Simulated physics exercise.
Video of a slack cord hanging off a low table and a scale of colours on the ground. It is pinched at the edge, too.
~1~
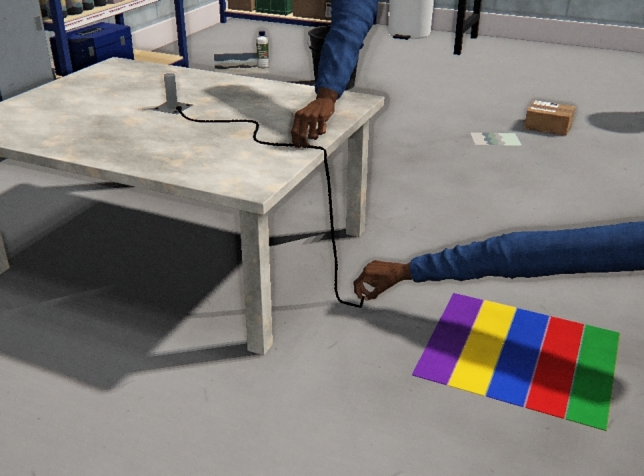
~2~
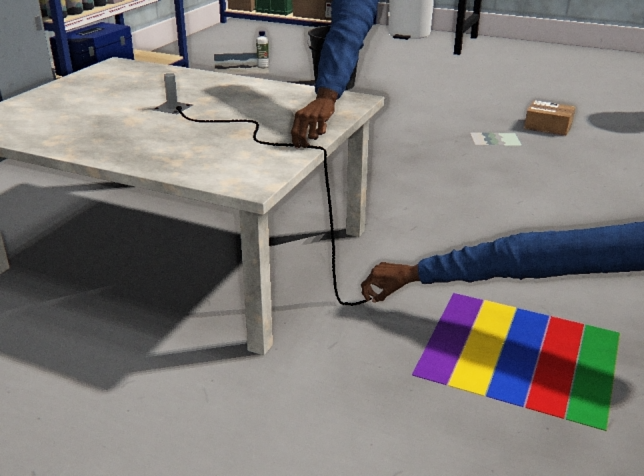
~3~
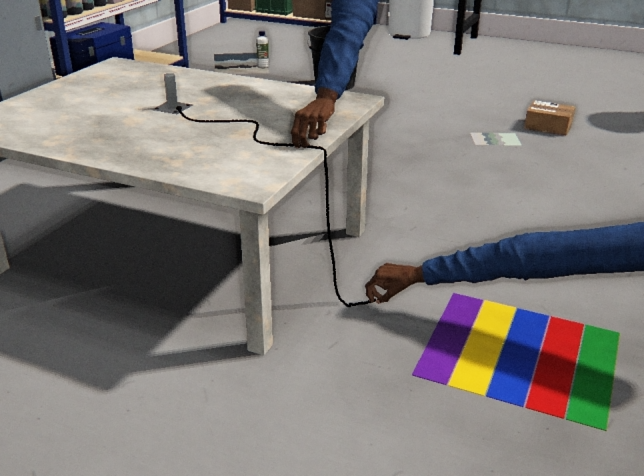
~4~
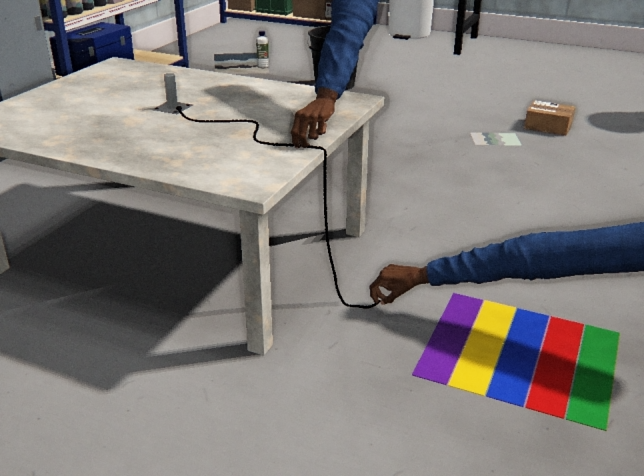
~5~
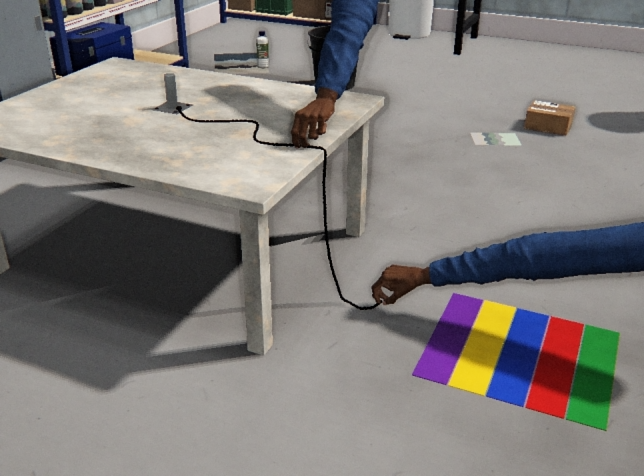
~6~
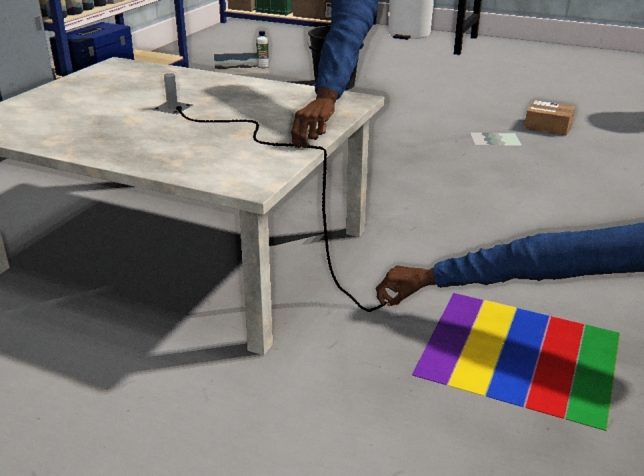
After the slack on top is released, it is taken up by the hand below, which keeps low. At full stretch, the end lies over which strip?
Over the blue strip.
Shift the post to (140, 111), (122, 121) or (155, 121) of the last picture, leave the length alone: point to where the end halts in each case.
The spots are near (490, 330), (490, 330) and (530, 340).
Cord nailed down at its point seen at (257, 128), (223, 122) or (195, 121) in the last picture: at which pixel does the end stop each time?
Try 1: (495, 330); try 2: (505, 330); try 3: (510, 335).
Early on, end near (451, 319); over purple.
Midway, end near (493, 329); over yellow.
At the end of the slack, end near (519, 336); over blue. It halts on the blue strip.
